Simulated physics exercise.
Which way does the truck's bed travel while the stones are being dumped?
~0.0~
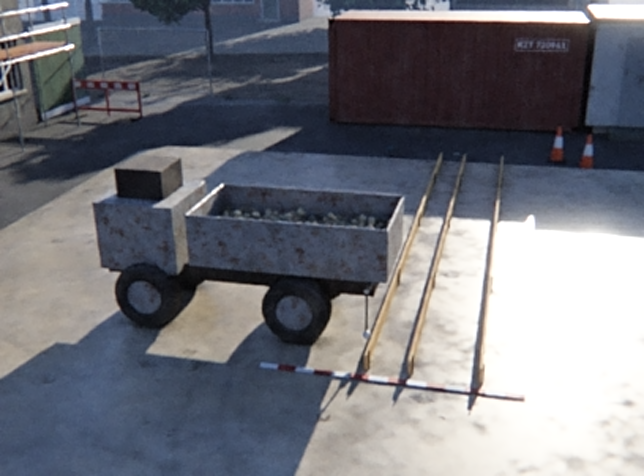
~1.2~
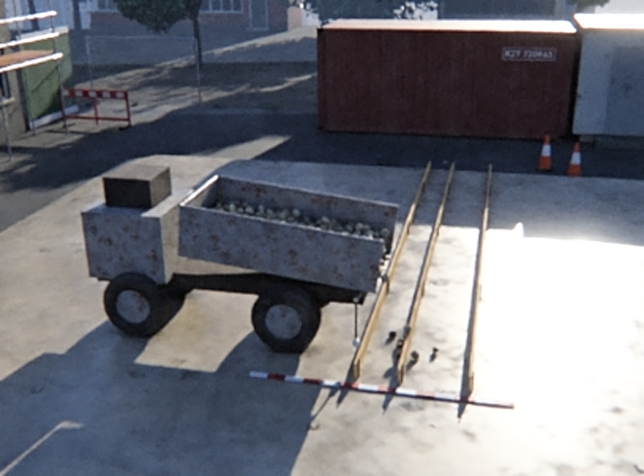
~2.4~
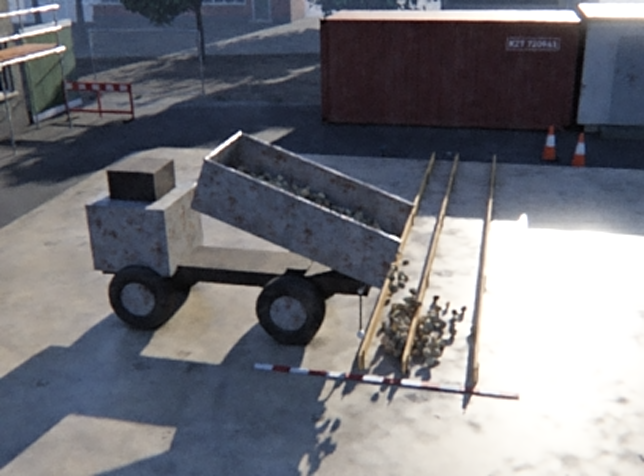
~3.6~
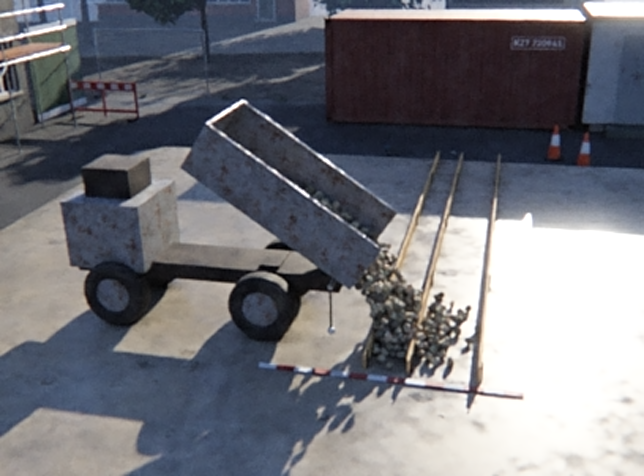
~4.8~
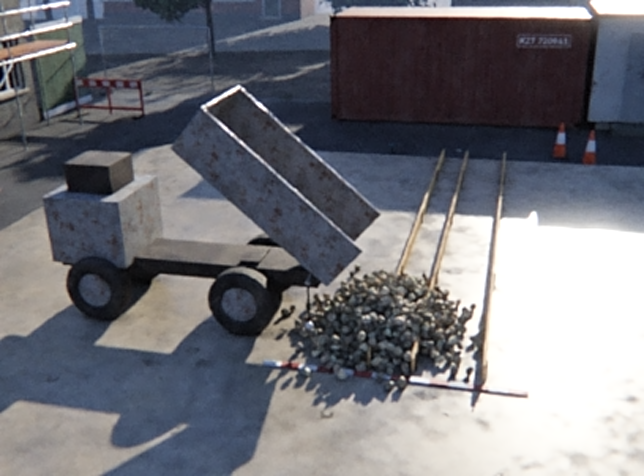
The bed moves toward the left as the truck draws away from the growing heap of stones.
